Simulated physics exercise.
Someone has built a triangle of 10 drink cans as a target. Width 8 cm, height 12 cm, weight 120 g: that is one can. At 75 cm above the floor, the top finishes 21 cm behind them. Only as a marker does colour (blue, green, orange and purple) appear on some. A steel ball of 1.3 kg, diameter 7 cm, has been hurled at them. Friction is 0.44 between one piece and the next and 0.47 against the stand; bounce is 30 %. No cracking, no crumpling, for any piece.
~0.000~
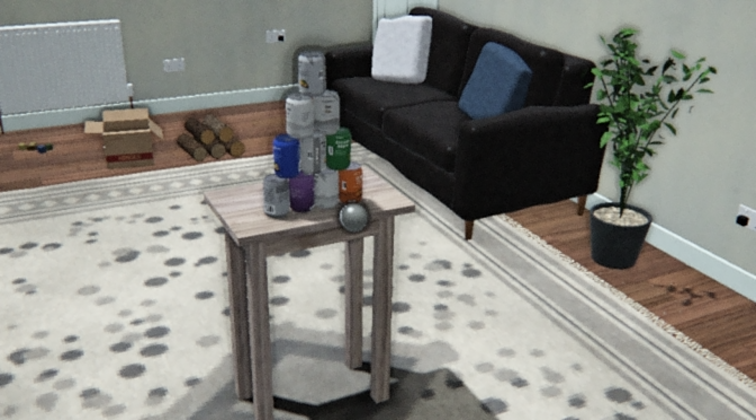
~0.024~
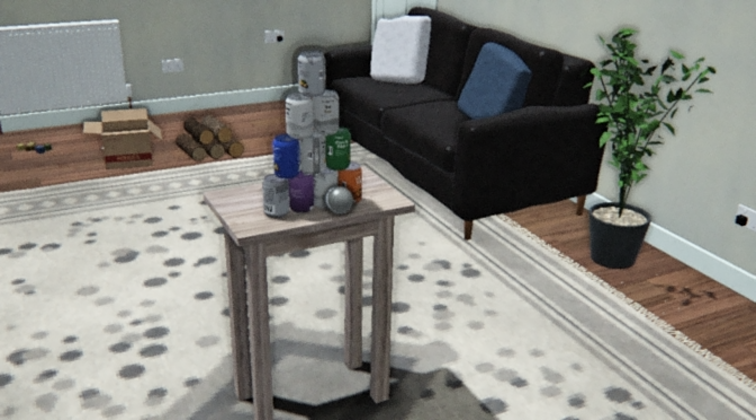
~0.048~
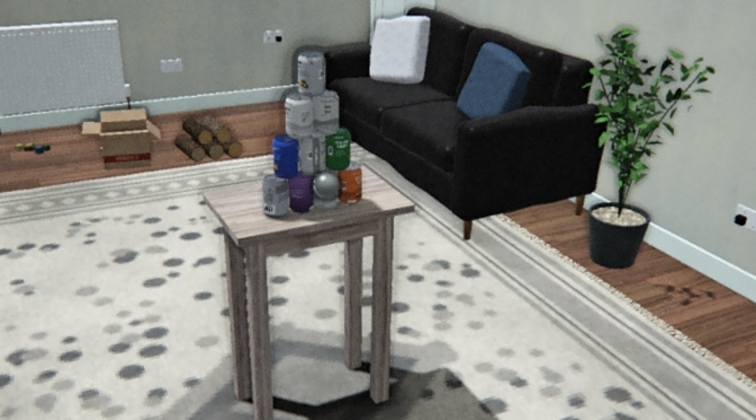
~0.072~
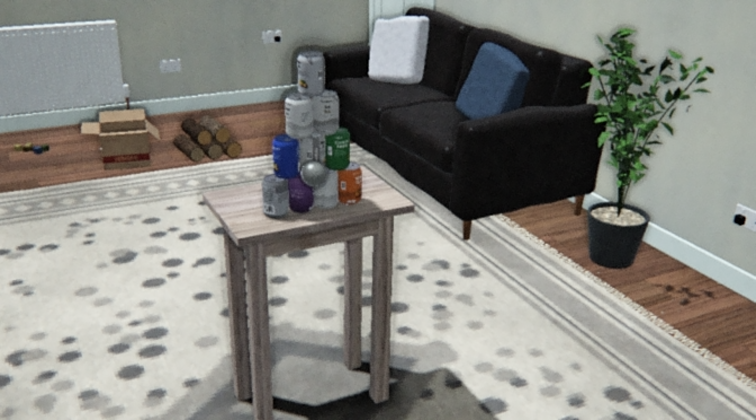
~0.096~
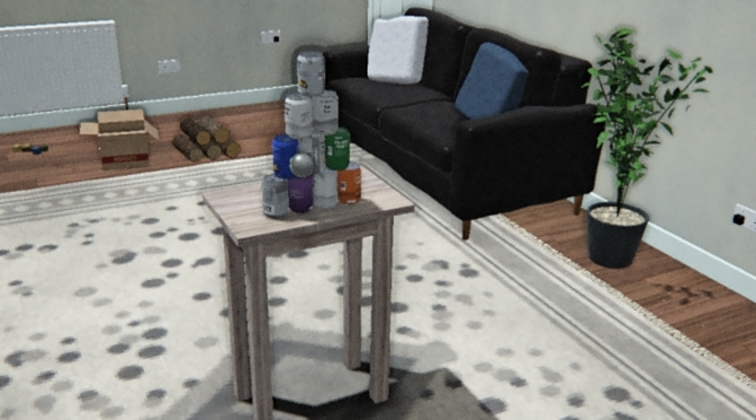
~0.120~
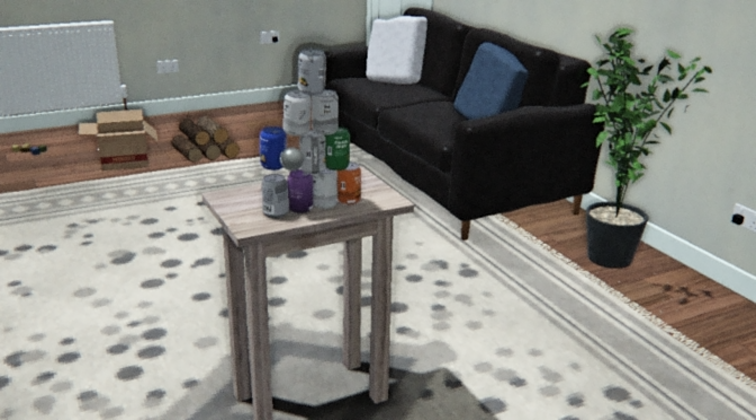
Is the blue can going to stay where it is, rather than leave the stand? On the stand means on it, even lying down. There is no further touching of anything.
No, it ends up down.
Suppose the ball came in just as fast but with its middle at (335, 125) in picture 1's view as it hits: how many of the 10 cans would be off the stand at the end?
In that case, 4.
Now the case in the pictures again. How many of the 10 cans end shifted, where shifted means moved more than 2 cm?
The shifted count is 6.
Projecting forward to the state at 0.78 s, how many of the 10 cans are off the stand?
It's 3 by that point.
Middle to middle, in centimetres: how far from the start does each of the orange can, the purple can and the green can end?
Displacements: Orange = 0, purple = 0, green = 5 (cm).
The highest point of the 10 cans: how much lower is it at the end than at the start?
Roughly 24 cm.
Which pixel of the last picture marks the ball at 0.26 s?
I'd put it somewhere around (245, 165).
Around 0.26 s, ball still moving; none of the 10 cans off the stand, 6 disturbed; blue can tipped 14°, 7 cm lower; green can tipped 3°.
Around 0.47 s, ball still moving; 1 of the 10 cans off the stand; blue can tipped 19°, 55 cm lower; green can displaced 26 mm.
Around 0.78 s, ball still moving; 3 of the 10 cans off the stand; blue can tipped 18°, 75 cm lower.
Around 1.08 s, ball still moving; 4 of the 10 cans off the stand; blue can upside down.
Finally (1.2 s), ball rolling away; 4 of the 10 cans off the stand; blue can tipped 22°, 82 cm lower; purple can unmoved; green can displaced 31 mm. Seen by the last camera, middles, purple can near (301, 191).
